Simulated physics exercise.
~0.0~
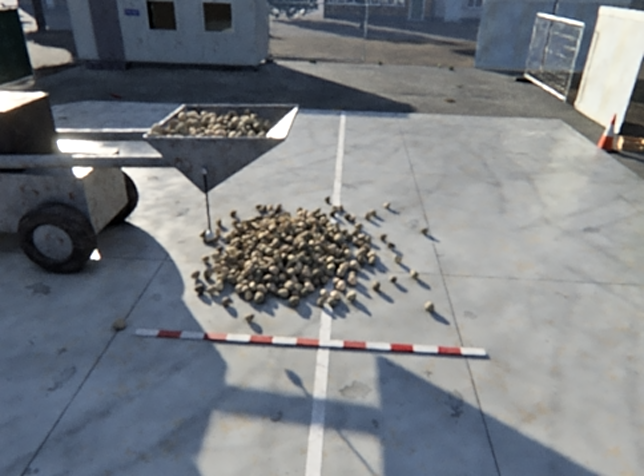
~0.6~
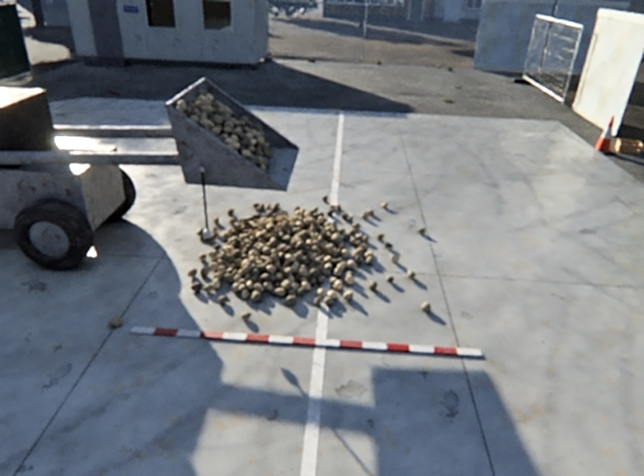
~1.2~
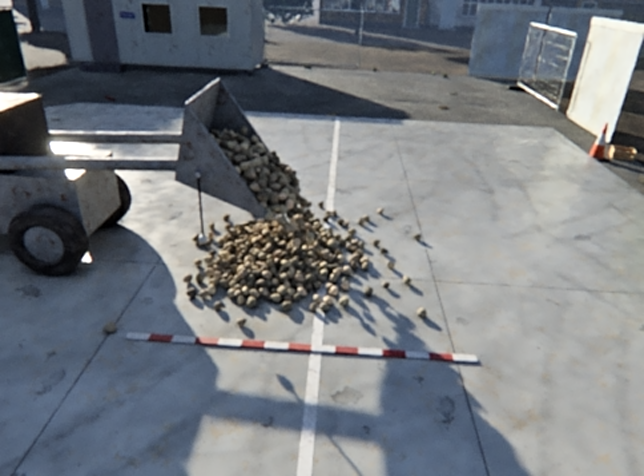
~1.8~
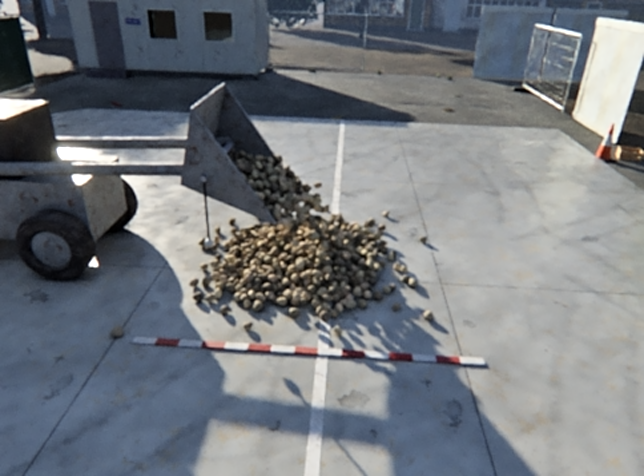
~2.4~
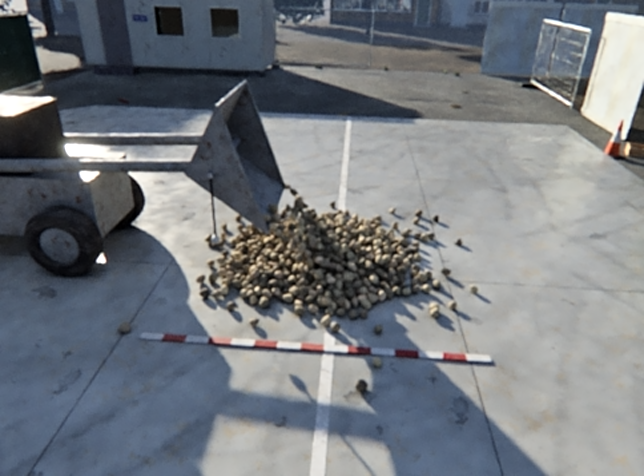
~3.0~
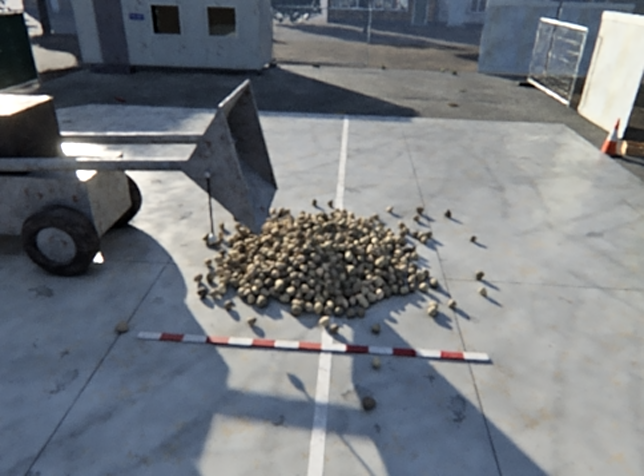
A loader bucket tipping rounded stones onto a loose pile on sunlit concrete, ending empty above a wider heap across a painted line.
